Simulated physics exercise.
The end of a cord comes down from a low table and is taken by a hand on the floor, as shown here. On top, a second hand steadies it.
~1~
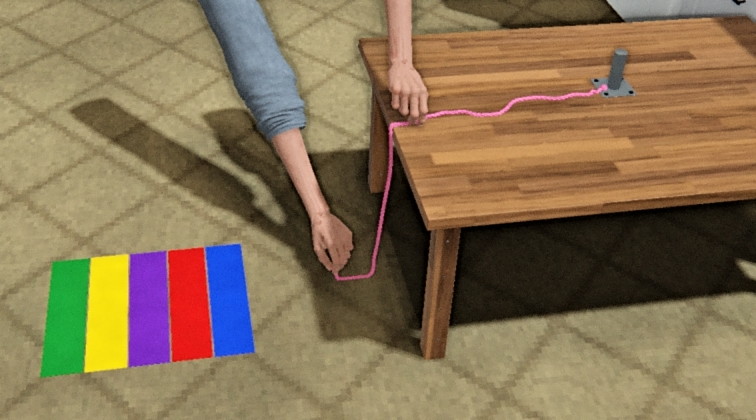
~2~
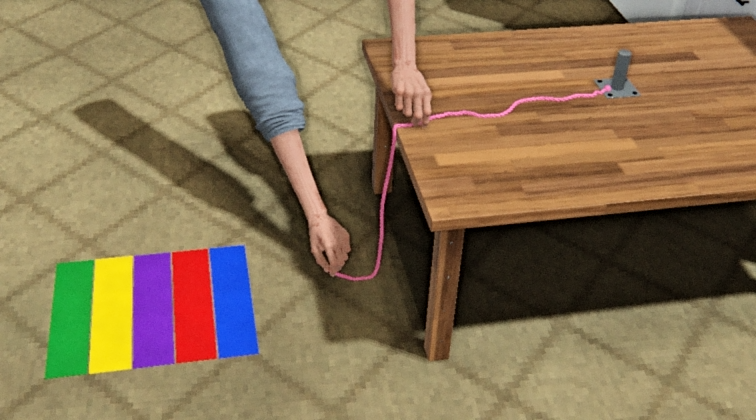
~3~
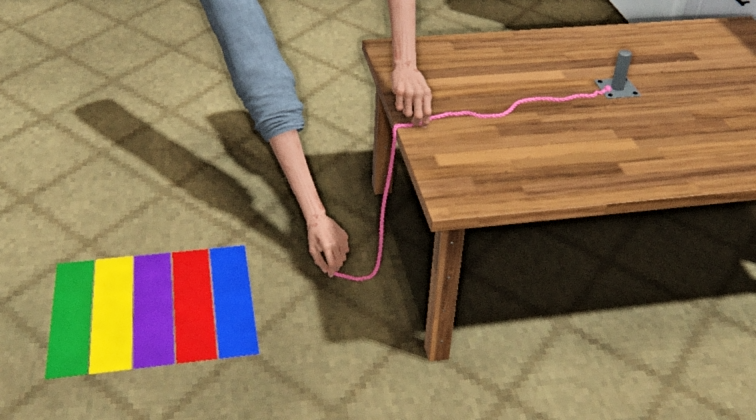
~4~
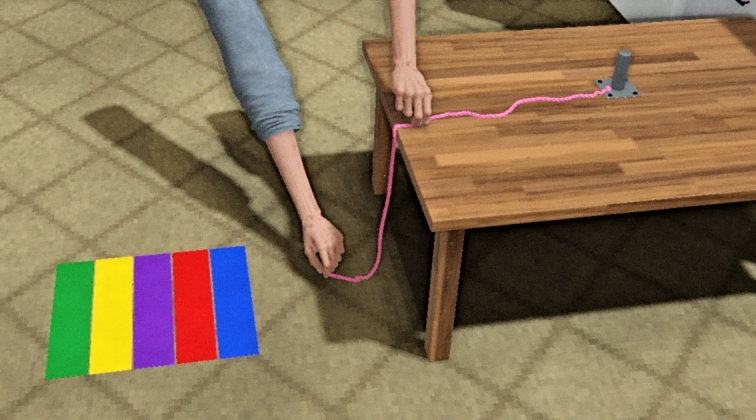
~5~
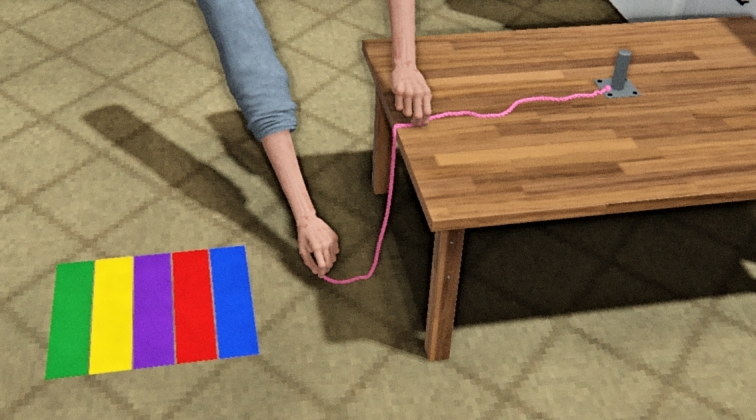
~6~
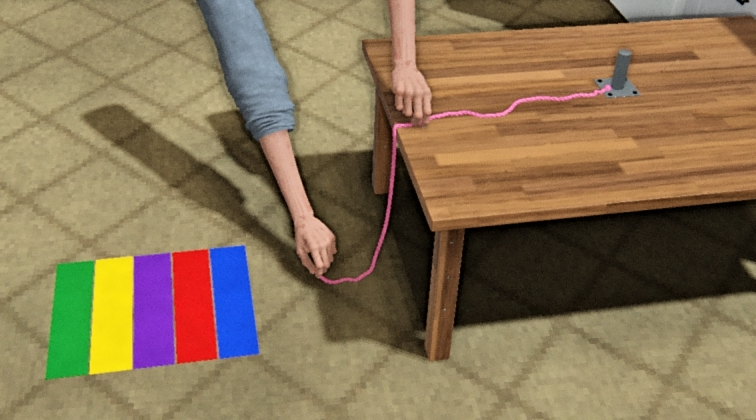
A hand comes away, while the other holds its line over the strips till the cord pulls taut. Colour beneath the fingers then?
Red.
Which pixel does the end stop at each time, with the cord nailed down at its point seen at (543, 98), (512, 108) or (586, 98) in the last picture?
Per try (px, approx.): (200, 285); (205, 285); (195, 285).
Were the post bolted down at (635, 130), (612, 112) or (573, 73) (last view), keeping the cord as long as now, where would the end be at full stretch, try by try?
You'd get roughly (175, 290), (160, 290) and (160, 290), one for each try.
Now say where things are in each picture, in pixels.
The first frame shows end (333, 269); blue (233, 333); red (191, 338); purple (149, 343); yellow (107, 347); green (63, 352).
The second frame shows end (330, 271); cord through (586, 96) (516, 103) (448, 114) (393, 147) (382, 211) (377, 268).
The third frame shows end (328, 271).
The fourth frame shows end (324, 272); cord through (586, 96) (517, 104) (448, 114) (394, 147) (385, 211) (375, 268).
The fifth frame shows end (319, 273).
The sixth frame shows end (316, 273); cord through (586, 95) (516, 103) (448, 114) (394, 147) (388, 210) (372, 268).
Soon after, end near (271, 277); short of the strips.
After that, end near (222, 283); over blue.
At the stop, end near (193, 286); over red. Over red.
